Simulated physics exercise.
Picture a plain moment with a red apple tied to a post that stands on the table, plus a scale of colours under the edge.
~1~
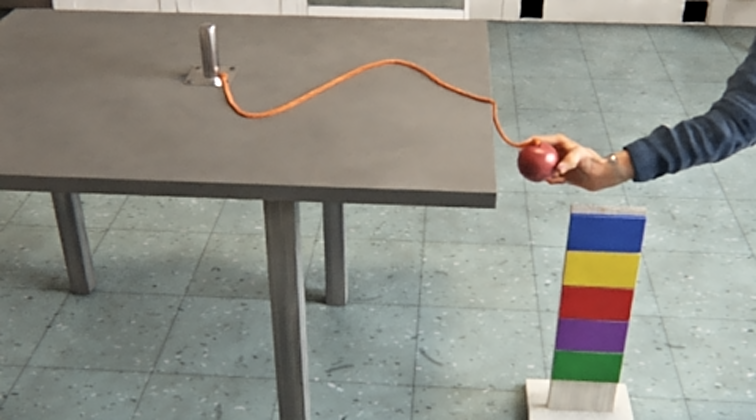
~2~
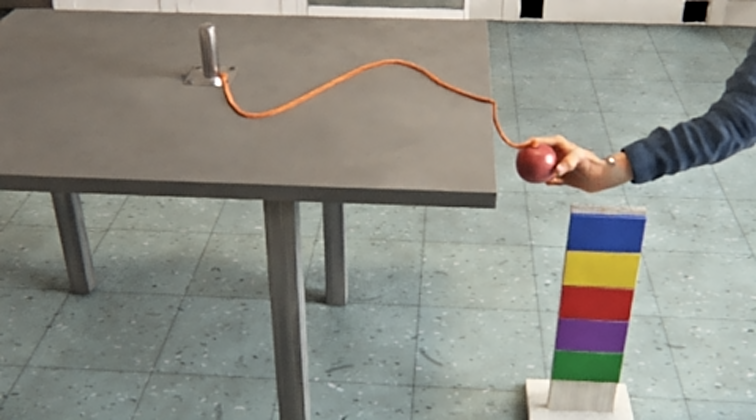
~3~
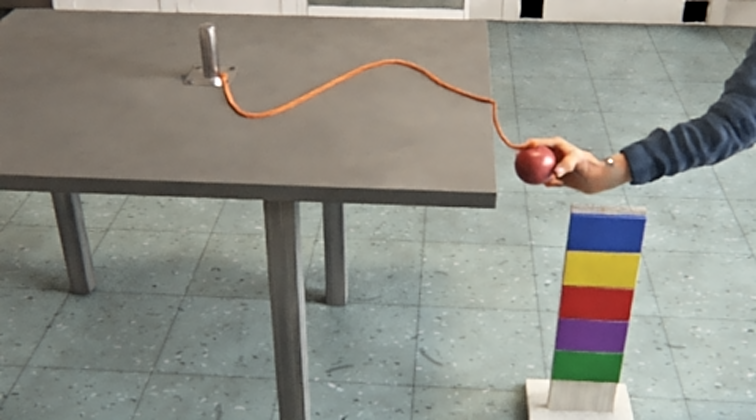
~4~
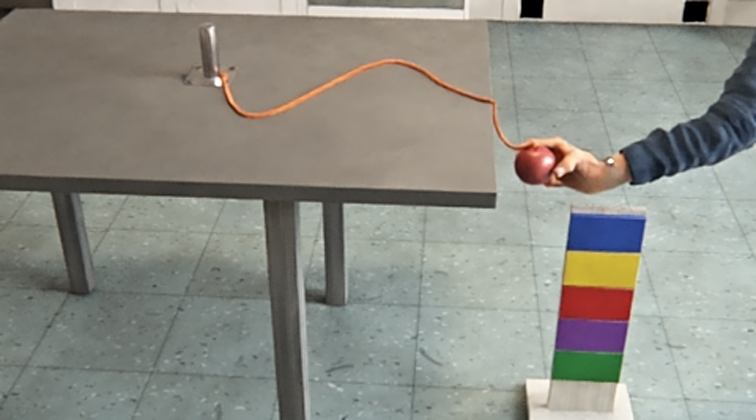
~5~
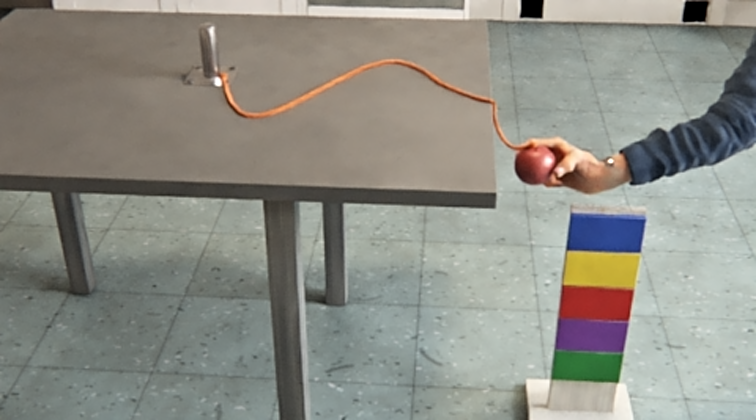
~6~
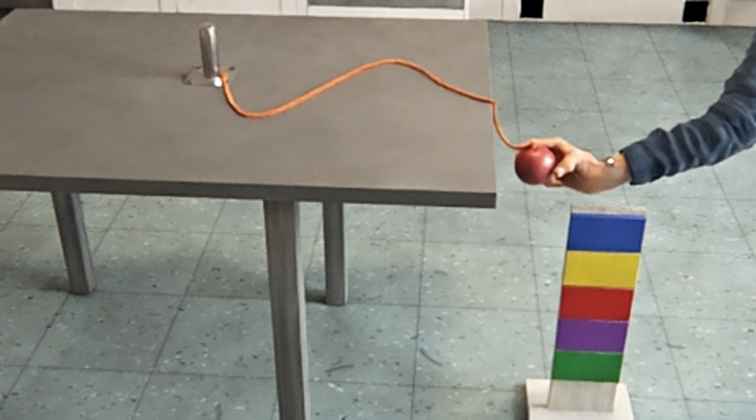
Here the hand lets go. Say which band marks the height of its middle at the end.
The purple band marks it.
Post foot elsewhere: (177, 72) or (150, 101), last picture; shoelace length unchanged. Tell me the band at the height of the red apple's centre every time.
For the first try, red; for the second, red.
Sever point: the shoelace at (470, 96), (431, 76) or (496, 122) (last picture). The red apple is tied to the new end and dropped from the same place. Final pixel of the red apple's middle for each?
Try by try: (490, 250), (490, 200) and (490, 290).
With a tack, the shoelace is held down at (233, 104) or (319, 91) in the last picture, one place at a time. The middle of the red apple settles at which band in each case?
Note: Try 1 red; try 2 yellow.
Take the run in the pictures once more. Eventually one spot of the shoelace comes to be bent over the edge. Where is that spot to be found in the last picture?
Look near (371, 66).
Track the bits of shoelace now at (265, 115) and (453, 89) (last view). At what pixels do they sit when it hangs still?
First: (336, 88). Second: (481, 215).
Soon after, apple near (464, 292); level with red.
After that, apple near (497, 321); level with purple.
In the end, apple near (475, 326); level with purple. The shoelace holds its middle at purple.
